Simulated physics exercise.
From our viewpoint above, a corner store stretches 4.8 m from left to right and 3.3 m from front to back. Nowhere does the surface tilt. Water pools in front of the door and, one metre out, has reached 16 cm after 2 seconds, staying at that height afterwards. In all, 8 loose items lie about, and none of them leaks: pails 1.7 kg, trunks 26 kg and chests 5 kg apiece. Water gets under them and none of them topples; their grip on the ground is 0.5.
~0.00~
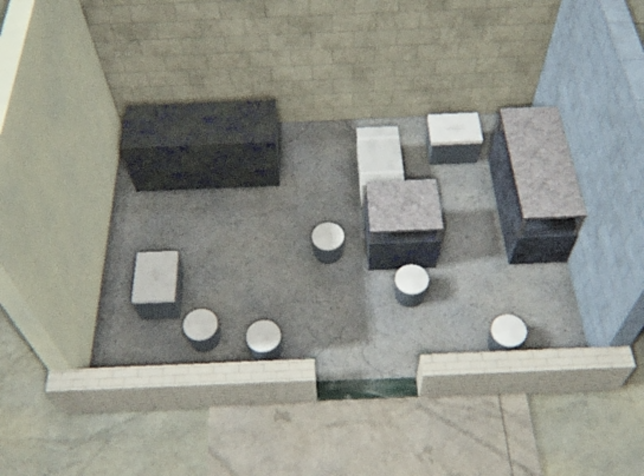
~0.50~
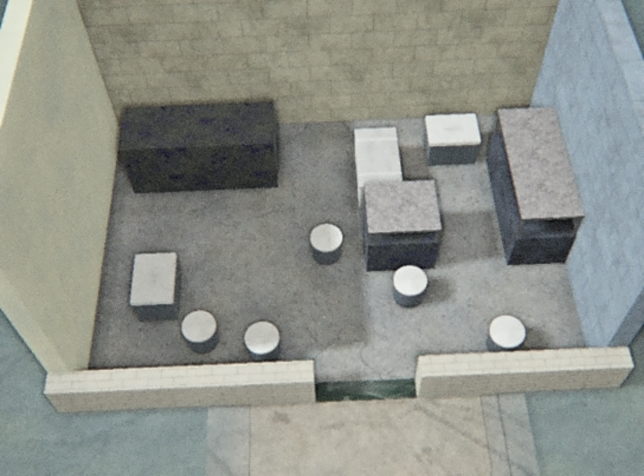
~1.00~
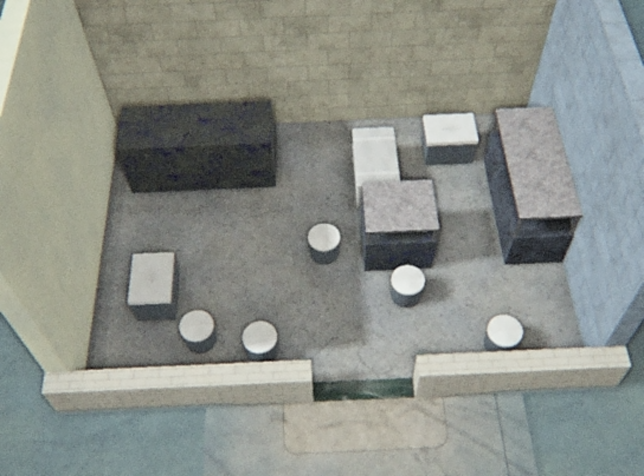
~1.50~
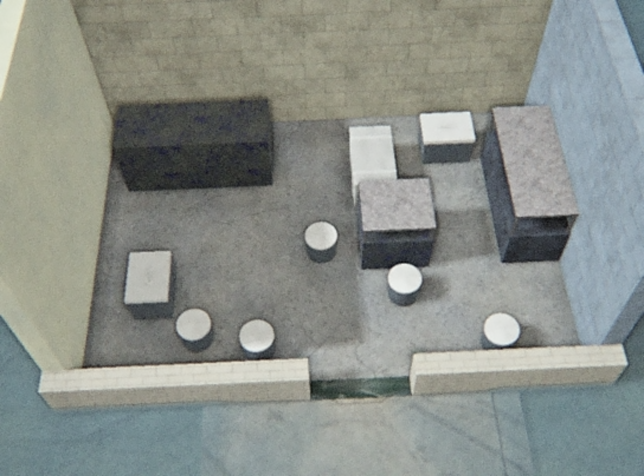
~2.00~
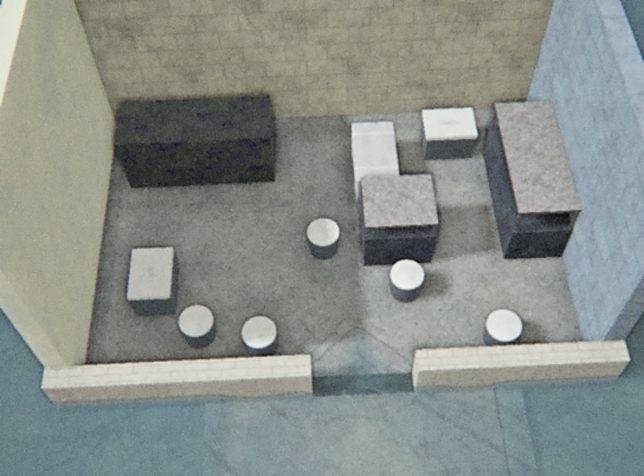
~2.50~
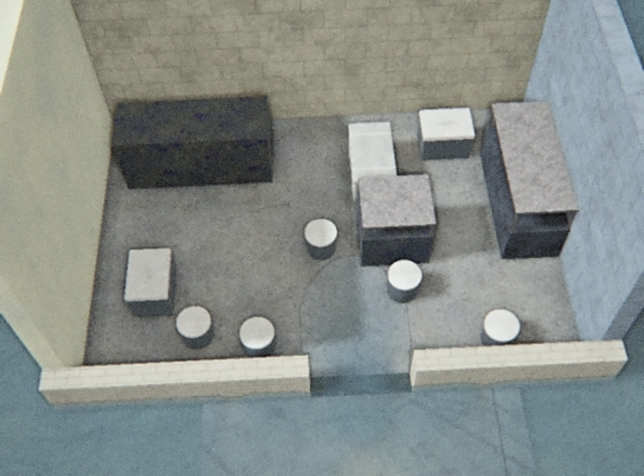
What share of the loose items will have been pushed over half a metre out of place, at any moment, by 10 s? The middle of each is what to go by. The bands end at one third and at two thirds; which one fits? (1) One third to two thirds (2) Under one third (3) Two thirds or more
1.
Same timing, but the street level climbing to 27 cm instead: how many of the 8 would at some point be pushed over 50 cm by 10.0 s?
Count under that change: 8.
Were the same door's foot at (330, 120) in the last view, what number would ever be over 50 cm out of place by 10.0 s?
In that case the number is 6.
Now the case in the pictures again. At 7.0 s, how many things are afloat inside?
It comes to 4 of them.
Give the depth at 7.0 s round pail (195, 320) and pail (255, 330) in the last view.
Close to 1 and 1 centimetres.
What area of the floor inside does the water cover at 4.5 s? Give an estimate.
Roughly 8.0 m2.
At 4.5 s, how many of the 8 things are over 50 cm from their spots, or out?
By my reckoning, 2.
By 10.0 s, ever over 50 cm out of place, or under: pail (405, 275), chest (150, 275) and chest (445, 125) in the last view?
Result, in order: Exceeded / stayed within / exceeded.
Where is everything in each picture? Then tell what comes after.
A pail at (412, 279) rests on the ground; a pail at (200, 324) rests on the ground; water covers 0.0 m2; 0 of 8 have shifted, in the first frame.
A pail at (410, 280), on the bottom; a pail at (199, 326) rests on the ground; water covers 0.0 m2; 0 of 8 have shifted, in the second frame.
A pail at (408, 279) rests on the ground; a pail at (196, 325), on the bottom; 0.0 m2 under water; 0 of 8 have shifted, in the third frame.
A pail at (405, 278) rests on the ground; a pail at (193, 324) rests on the ground; water covers 0.0 m2; 0 of 8 have shifted, in the fourth frame.
A pail at (407, 274) rests on the ground; a pail at (196, 320) rests on the ground; water covers 0.3 m2; 0 of 8 have shifted, in the fifth frame.
A pail at (405, 275) rests on the ground; a pail at (193, 321) rests on the ground; 1.1 m2 under water; 0 of 8 have shifted, in the sixth frame.
After 3.5 s 2 of 8 are over 50 cm from their spots; 1 afloat.
After 4.5 s 2 of 8 are over 50 cm from their spots; 2 afloat.
After 7.0 s 3 of 8 are over 50 cm from their spots; 4 afloat.
After 10.0 s 4 of 8 are over 50 cm from their spots, and 4 have been at some point; 7 afloat.
